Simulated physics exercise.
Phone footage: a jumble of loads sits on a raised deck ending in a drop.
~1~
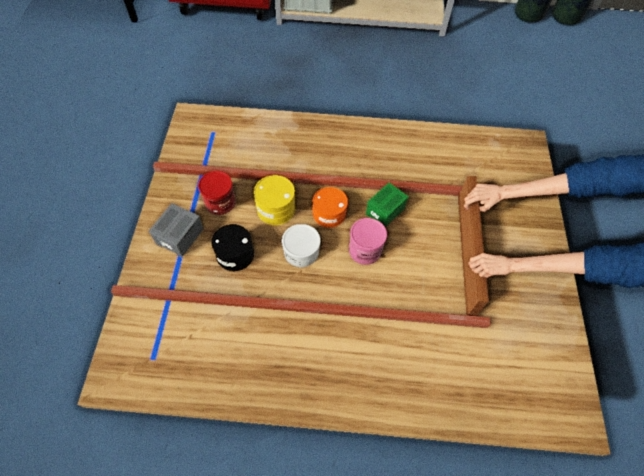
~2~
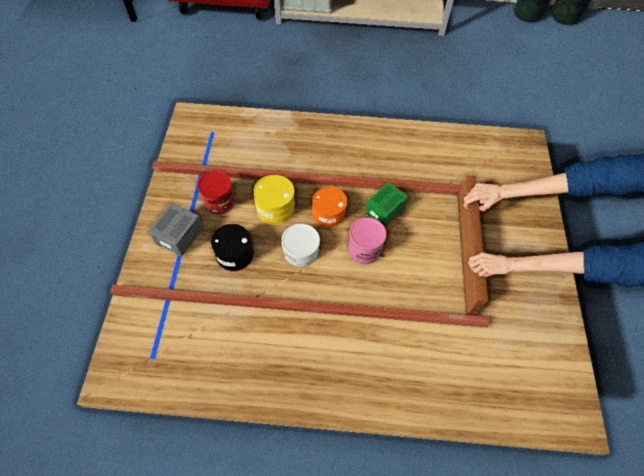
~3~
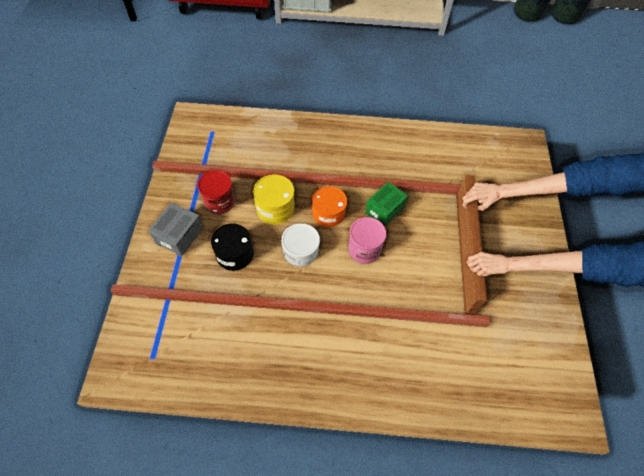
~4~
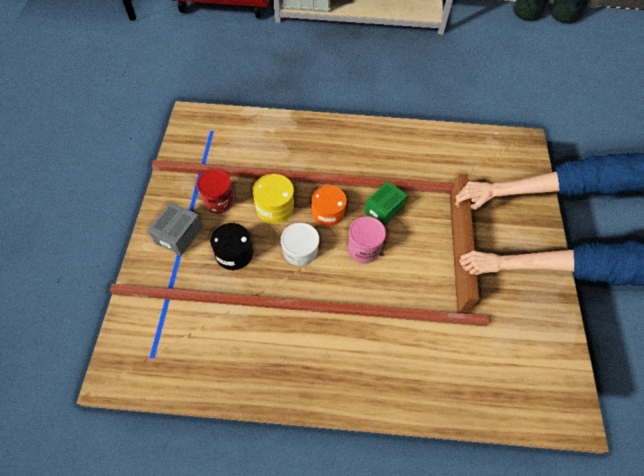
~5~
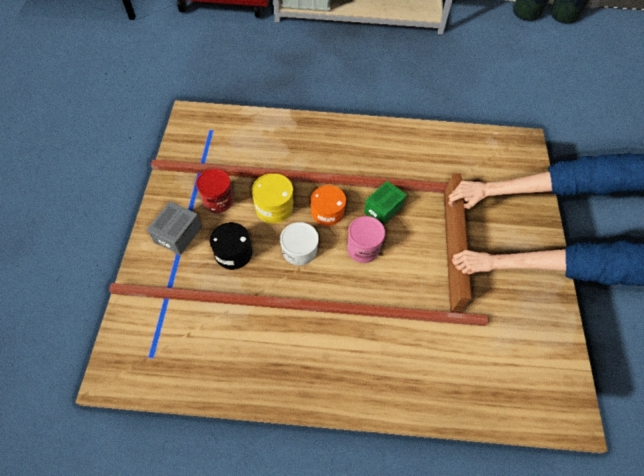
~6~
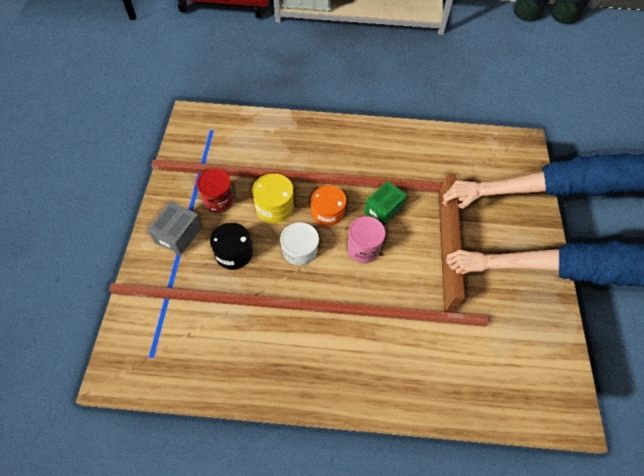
The footage shows coloured cylindrical and block-shaped objects resting between two reddish rails on a wooden board, while two hands at the right slide a wooden bar slightly leftward; the objects stay essentially still, untouched by the bar.
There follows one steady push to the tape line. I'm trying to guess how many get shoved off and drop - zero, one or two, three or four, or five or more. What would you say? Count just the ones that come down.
It will most likely knock three or four off.
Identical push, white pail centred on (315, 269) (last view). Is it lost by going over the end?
In that case it never drops.
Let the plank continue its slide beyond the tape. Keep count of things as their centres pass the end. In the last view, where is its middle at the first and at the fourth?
(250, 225), then (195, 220).
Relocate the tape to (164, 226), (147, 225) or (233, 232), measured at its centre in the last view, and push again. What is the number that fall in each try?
So, reaching the ground: 6, then 8, then 1.
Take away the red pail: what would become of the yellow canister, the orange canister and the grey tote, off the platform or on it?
Outcome: The yellow canister goes off, the orange canister holds its spot, the grey tote goes off.
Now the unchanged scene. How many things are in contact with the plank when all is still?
That makes 2.
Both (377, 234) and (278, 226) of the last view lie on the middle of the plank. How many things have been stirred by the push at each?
I make it 2 at the first spot and 8 at the other.
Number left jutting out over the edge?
The count is 2.
Soon after, none off yet; grey tote at rest near (176, 229); red pail at rest near (216, 192); black canister at rest near (232, 246).
After that, none off yet; grey tote at rest near (176, 229); red pail displaced about its own width near (189, 189); black canister displaced a little near (208, 249).
And then, none off yet; grey tote displaced about its own width near (146, 227); red pail tilting a little near (126, 182); black canister displaced well along near (150, 264).
In the end, the number that fall off is three or four; gone, yellow canister, black canister, red pail and grey tote.
